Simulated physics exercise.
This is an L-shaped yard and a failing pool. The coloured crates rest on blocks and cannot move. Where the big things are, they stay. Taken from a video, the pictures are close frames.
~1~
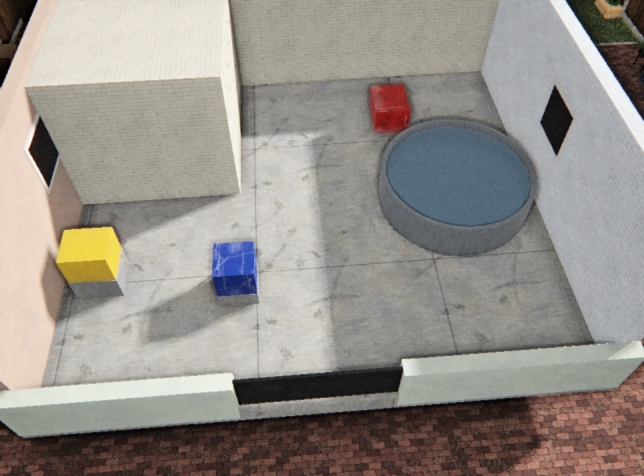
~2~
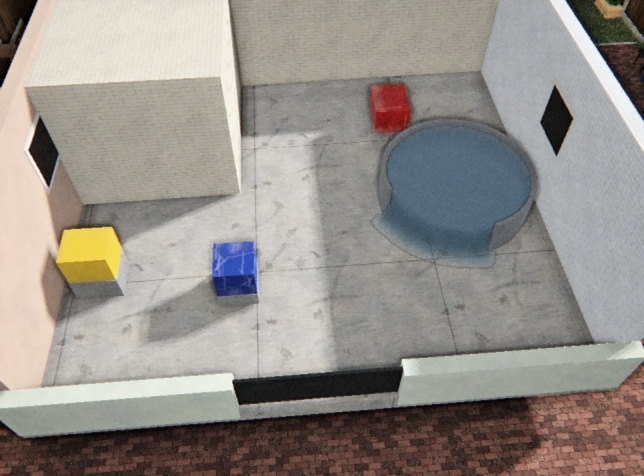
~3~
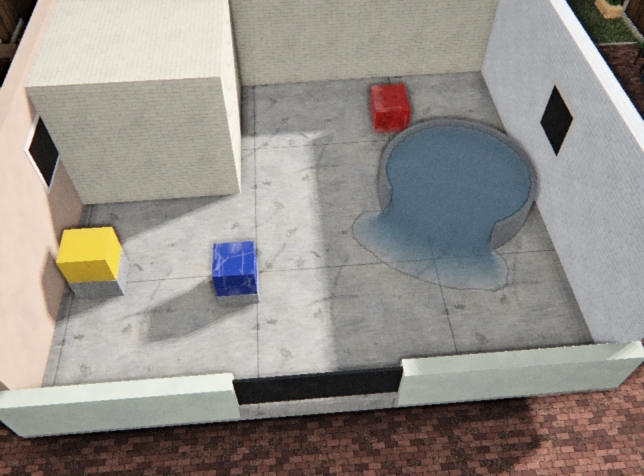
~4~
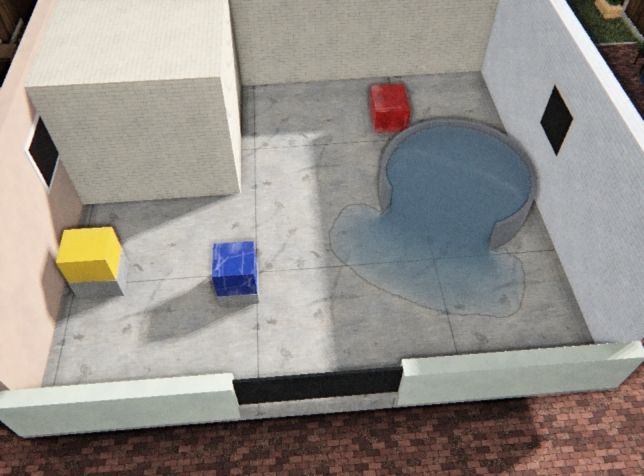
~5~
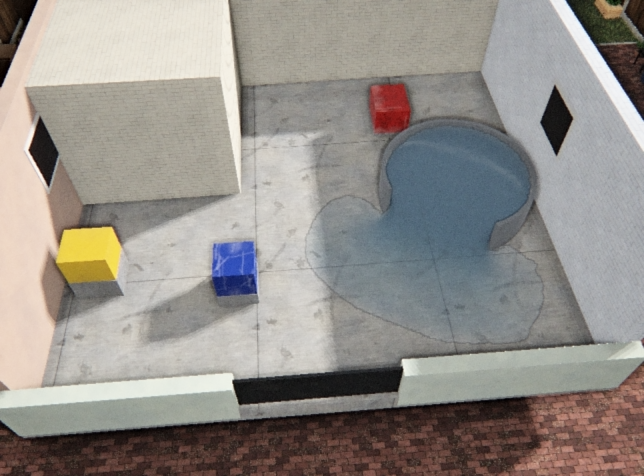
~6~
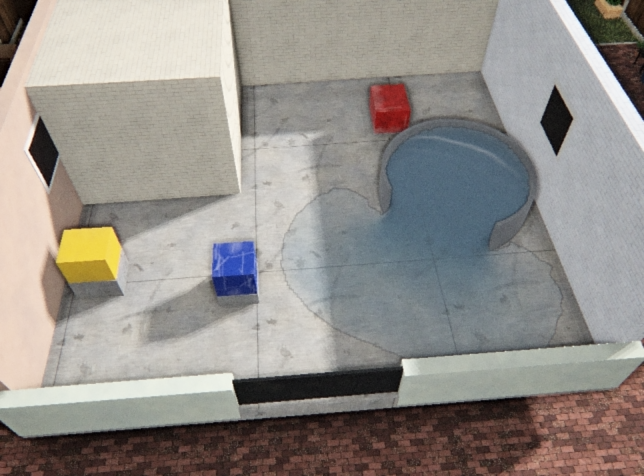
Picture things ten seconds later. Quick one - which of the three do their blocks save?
My prediction: The yellow crate is left dry; the red crate is left wet; the blue crate is left dry.
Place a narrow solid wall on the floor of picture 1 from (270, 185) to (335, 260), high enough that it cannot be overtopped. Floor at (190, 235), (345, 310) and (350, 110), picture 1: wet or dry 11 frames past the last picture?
Taking the three spots in order: Spared, soaked, spared.
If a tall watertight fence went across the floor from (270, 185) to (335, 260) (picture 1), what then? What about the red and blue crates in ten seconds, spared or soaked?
Result - red crate: Not flooded; blue crate: Not flooded.
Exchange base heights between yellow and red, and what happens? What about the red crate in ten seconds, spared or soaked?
The red one is not reached.
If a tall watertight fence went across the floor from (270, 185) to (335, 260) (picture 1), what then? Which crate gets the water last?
It's the red-painted one.
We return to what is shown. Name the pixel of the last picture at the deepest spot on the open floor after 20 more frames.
Deepest spot: Near (36, 412).
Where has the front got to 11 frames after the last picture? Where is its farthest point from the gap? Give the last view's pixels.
Somewhere near (75, 408).
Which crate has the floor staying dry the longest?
Crate: The red-painted one.
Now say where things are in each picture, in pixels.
In the first frame, the pool at (458, 173) is whole and still.
In the second frame, the front is at (377, 220), out from the gap at (431, 239).
In the third frame, water pours out at (431, 241) and has run to (358, 224).
In the fourth frame, the front is at (508, 311), out from the gap at (430, 242).
In the fifth frame, the front is at (520, 334), out from the gap at (430, 242).
In the sixth frame, water pours out at (430, 242) and has run to a hidden place.
A moment on, water covers 35 % of the floor; the yellow crate not reached, the red crate not reached, the blue crate water round its plinth.
Next, water covers 40 % of the floor; the yellow crate water round its plinth, the red crate not reached, the blue crate water round its plinth.
Then, water covers 55 % of the floor; the yellow crate water round its plinth, the red crate not reached, the blue crate water round its plinth.
Later, water covers 65 % of the floor; the yellow crate water round its plinth, the red crate not reached, the blue crate water round its plinth.
In the end, water covers 90 % of the floor; the yellow crate stayed above the water, the red crate was topped, the blue crate stayed above the water.
